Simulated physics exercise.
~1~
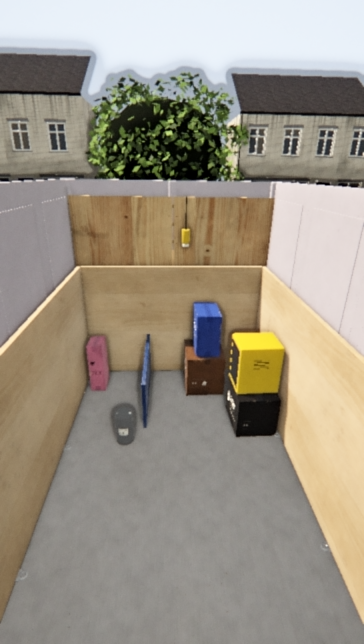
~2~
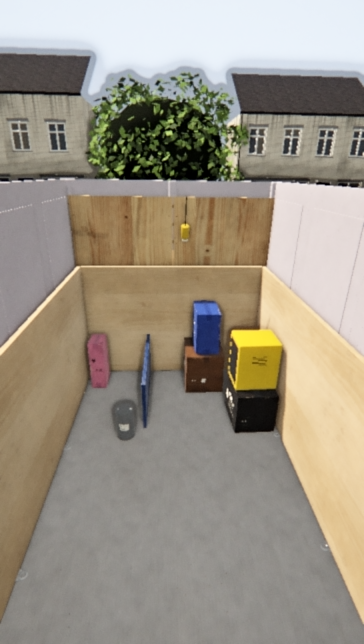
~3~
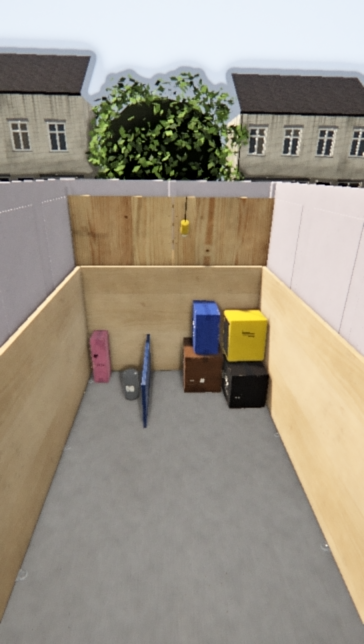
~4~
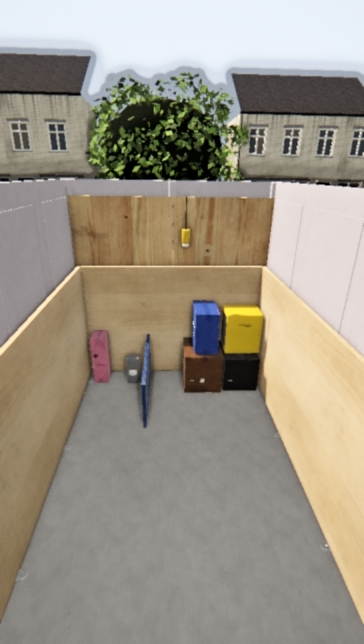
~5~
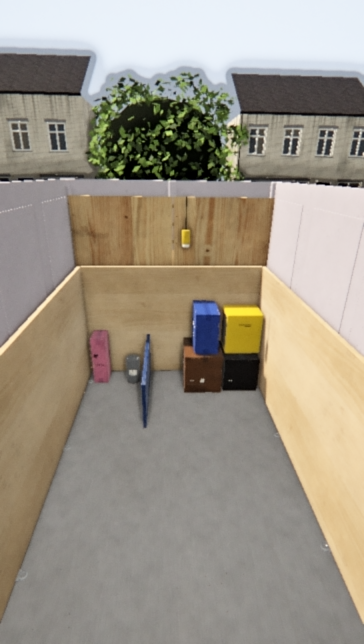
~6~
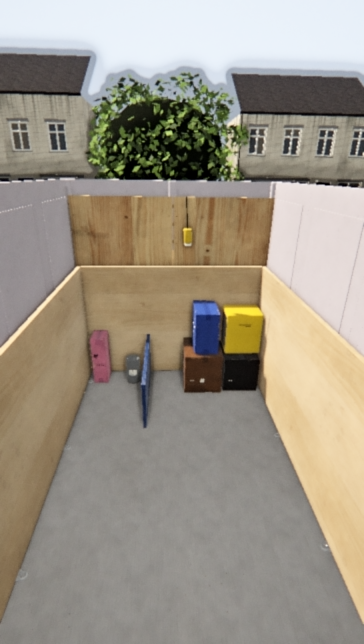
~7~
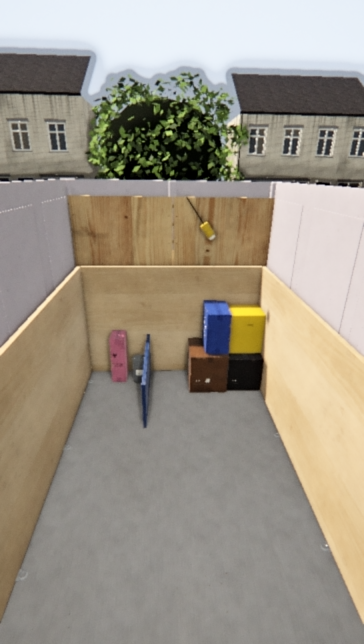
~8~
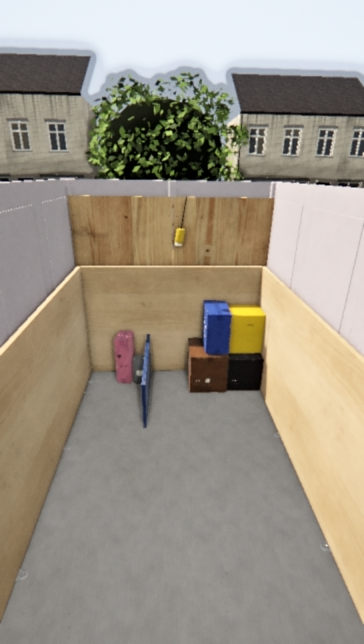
The yellow and black boxes and grey canister slide forwards, then the pink box shifts right.
